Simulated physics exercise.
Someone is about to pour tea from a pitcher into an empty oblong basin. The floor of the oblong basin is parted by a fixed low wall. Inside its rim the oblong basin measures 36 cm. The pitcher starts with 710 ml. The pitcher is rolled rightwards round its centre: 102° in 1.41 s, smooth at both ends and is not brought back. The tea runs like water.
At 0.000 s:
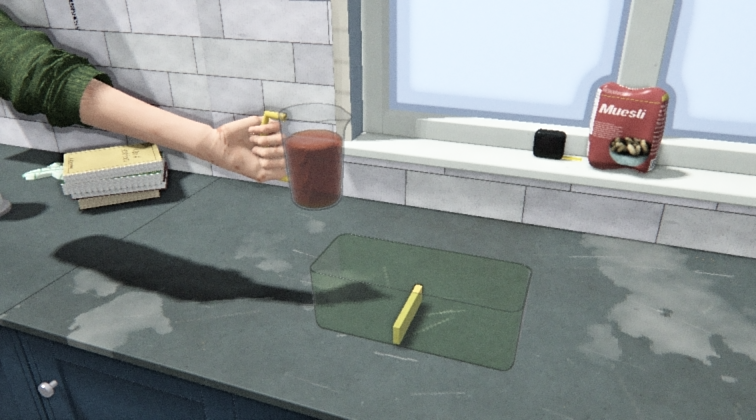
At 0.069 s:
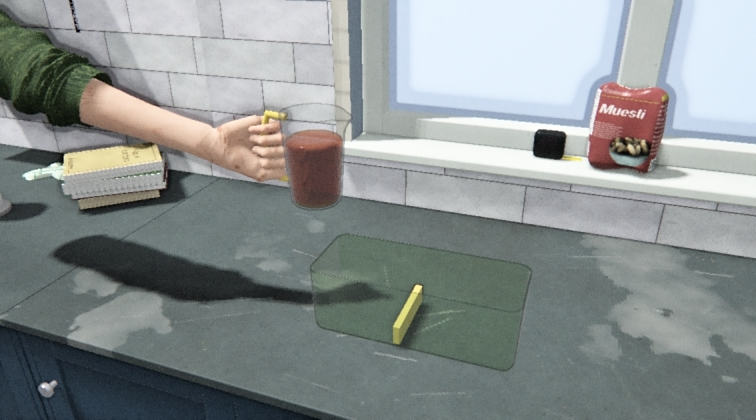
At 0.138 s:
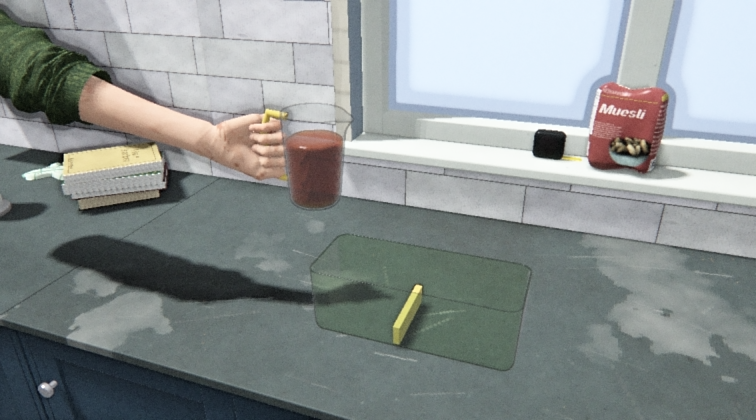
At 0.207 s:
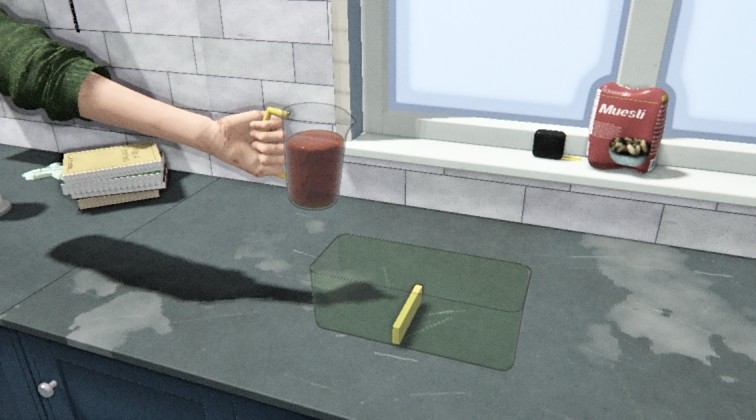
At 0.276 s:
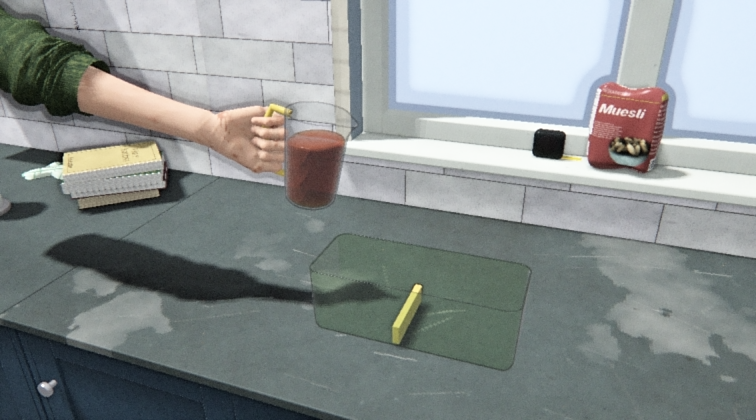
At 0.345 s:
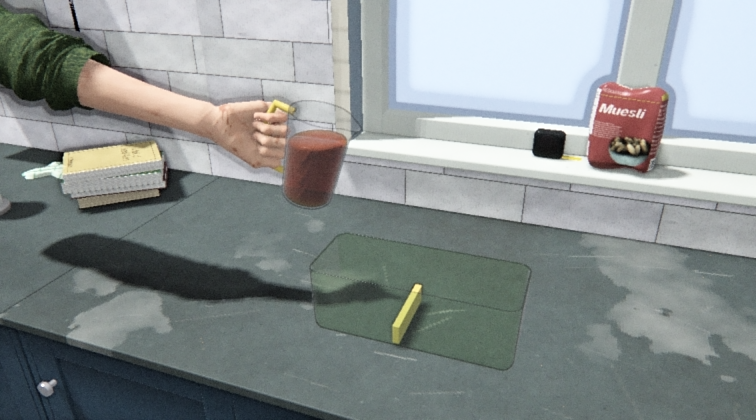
On a dark kitchen counter by a window, a hand held a clear pitcher of reddish-brown tea near a see-through oblong basin, then slowly tilted the pitcher slightly to the right.
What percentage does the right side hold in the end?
Roughly 59 per cent is past the wall.
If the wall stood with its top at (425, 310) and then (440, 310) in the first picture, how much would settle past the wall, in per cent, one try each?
First 15, then 5 per cent.
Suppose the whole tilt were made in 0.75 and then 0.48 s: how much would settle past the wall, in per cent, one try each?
First 50, then 50 per cent.
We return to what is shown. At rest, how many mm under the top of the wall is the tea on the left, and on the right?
Left about 22 mm, right about 20 mm.
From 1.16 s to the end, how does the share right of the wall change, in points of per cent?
It goes up by about 36.
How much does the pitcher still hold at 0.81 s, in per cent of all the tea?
About 94 per cent.
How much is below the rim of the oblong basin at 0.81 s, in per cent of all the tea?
Some 0 per cent.
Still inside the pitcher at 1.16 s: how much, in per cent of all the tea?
Near 48 in a hundred.
By 0.81 s the tilt is 63° and 94 per cent is still to pour, 0 is left of the wall and 0 right of it.
By 1.16 s the tilt is 94° and 47 per cent is still to pour, 7 is left of the wall and 24 right of it.
By 1.52 s the tilt is 102° and 5 per cent is still to pour, 29 is left of the wall and 59 right of it.
By 1.91 s the tilt is 102° and 0 per cent is still to pour, 39 is left of the wall and 59 right of it.
At rest 40 per cent lies left of the wall, 59 right of it and 1 outside.
